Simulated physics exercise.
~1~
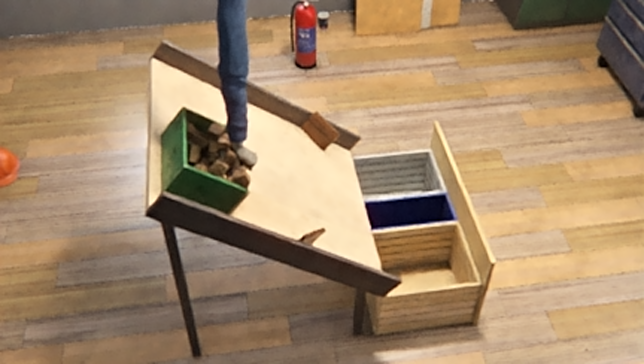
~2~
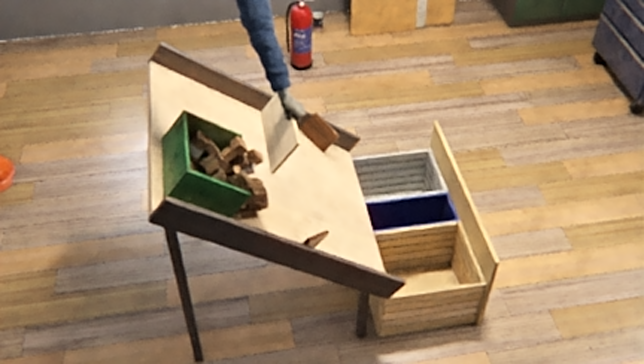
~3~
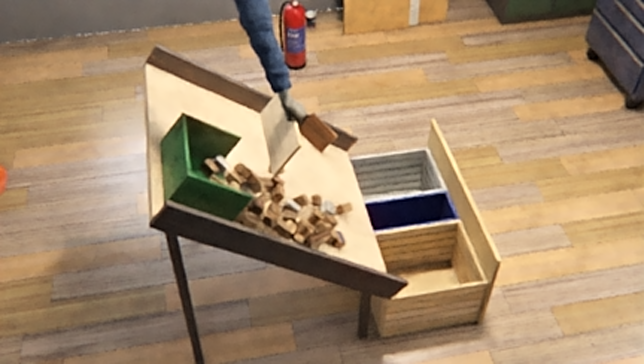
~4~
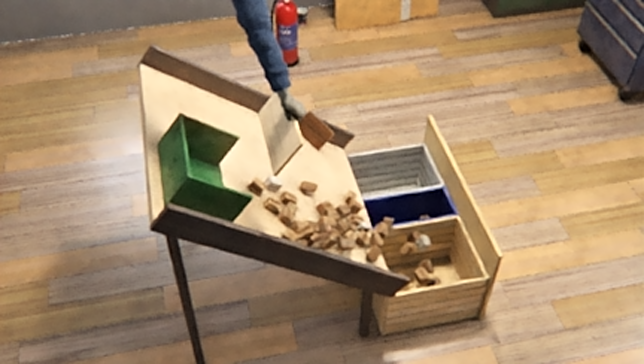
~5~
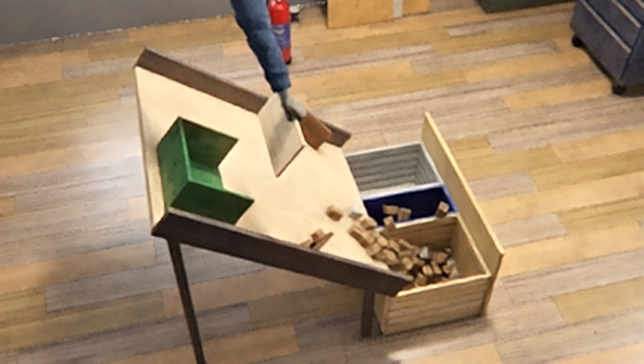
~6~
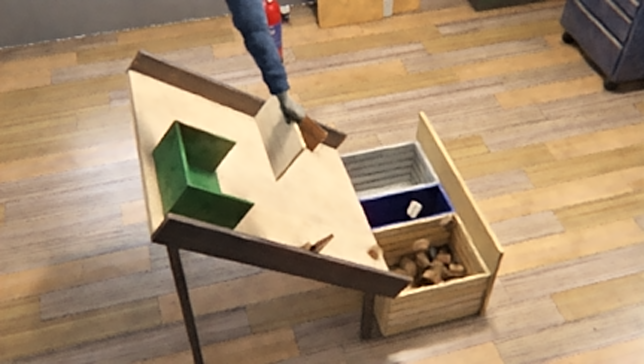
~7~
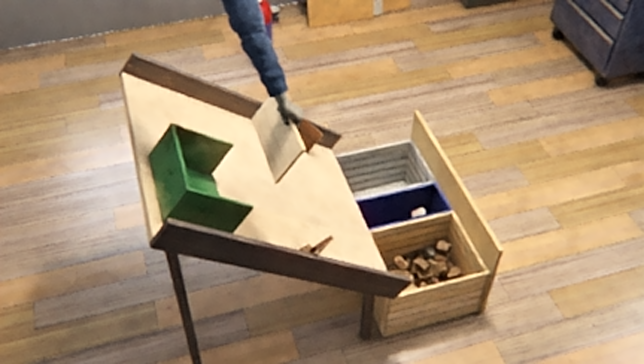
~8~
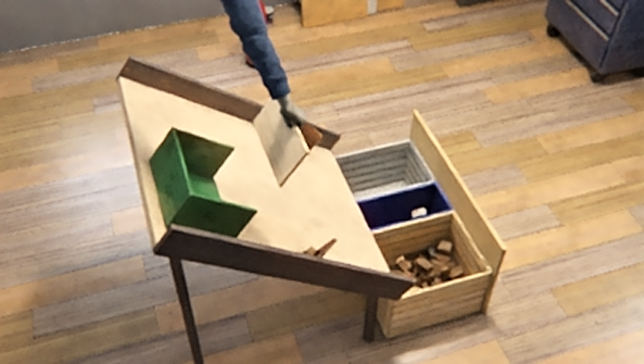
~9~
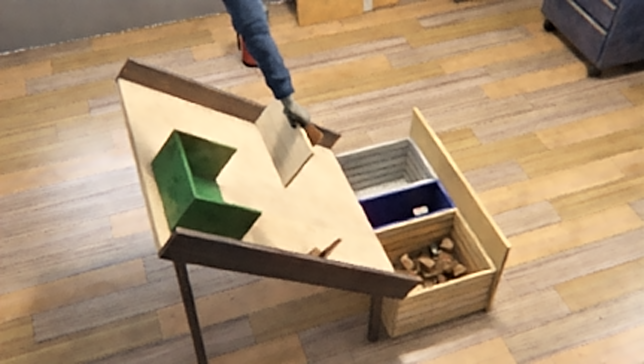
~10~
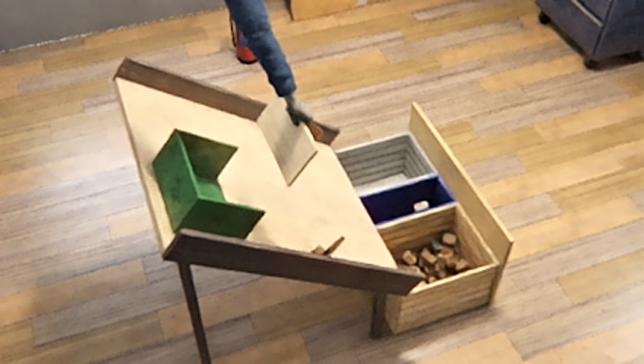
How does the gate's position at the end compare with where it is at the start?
At the start the gate is at the open side of the green pen, by the blocks. At the end it is farther right and higher up, held clear of the pen by the arm near the table's far edge.
